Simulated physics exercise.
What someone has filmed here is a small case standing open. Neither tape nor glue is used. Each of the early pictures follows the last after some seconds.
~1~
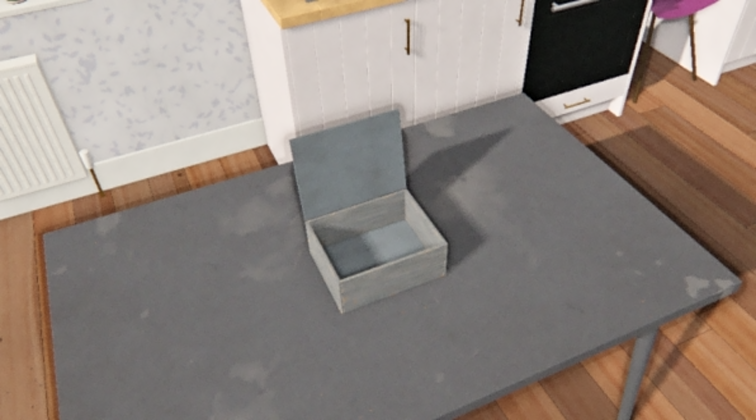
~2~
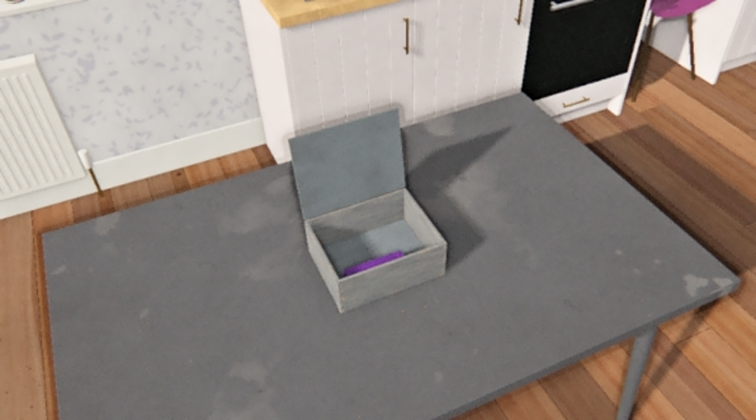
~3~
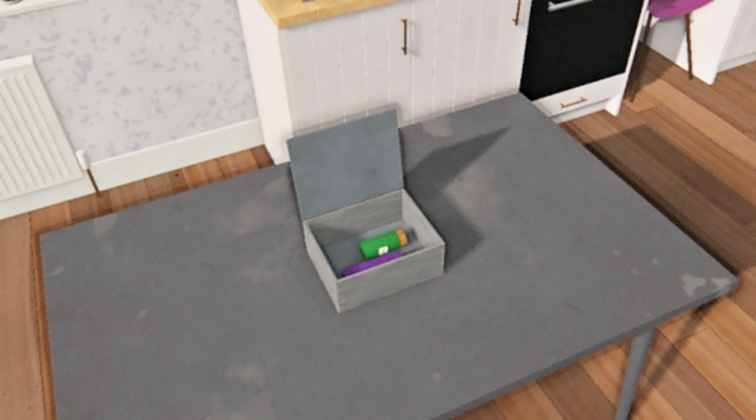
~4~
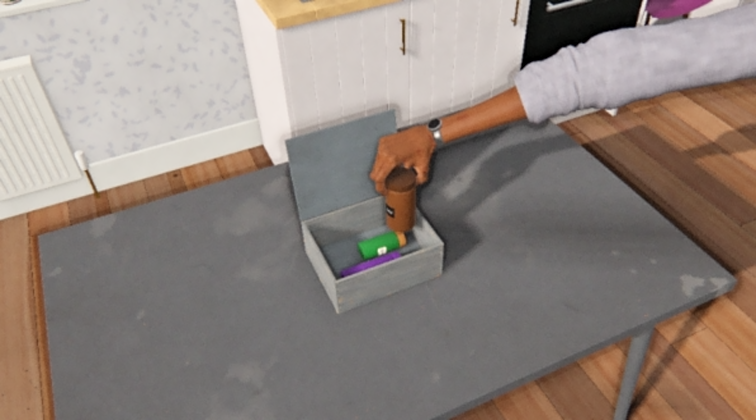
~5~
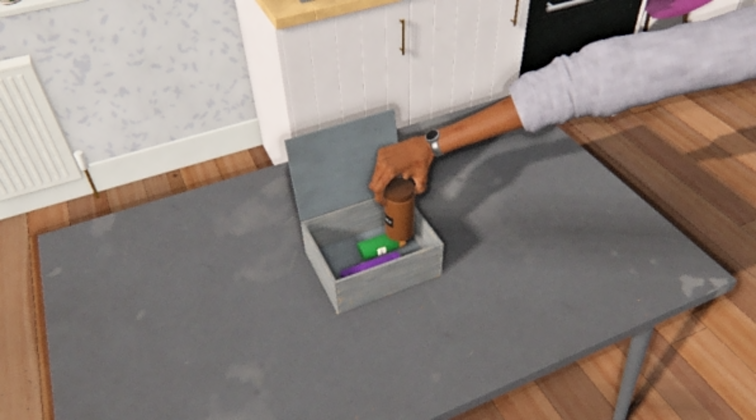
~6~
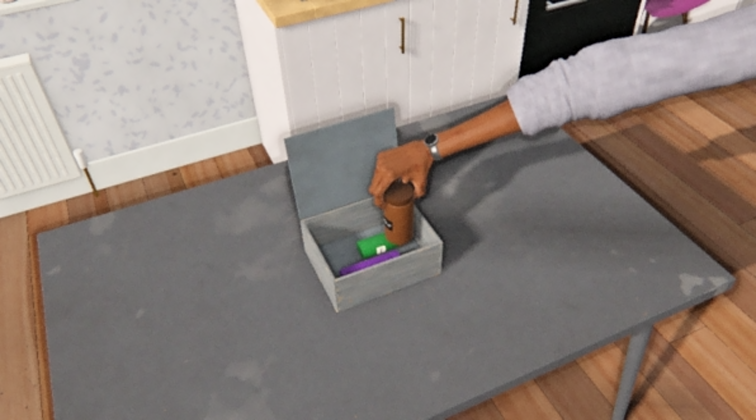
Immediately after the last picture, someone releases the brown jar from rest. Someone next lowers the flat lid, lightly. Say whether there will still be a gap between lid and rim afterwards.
The lid is fully lowered.
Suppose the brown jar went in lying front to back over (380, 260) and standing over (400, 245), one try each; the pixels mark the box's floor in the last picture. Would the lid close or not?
In the first case it gets propped open; in the second case it gets propped open.
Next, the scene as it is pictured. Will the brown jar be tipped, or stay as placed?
At the finish it goes crooked.
Then, 0.60 s on from there, brown jar on its side near (410, 246); green shaker shifted about its own width.
Then, 1.50 s on from there, lid 66° above the rim; brown jar on its side near (408, 247); green shaker shifted about its own width.
Then, 2.10 s on from there, lid 23° above the rim; brown jar on its side near (409, 246); green shaker shifted about its own width.
In the end, lid shut; toppled in the box, brown jar; moved from the start, green shaker; purple shaker unmoved. At the end, from the last picture's camera, brown jar near (409, 246).
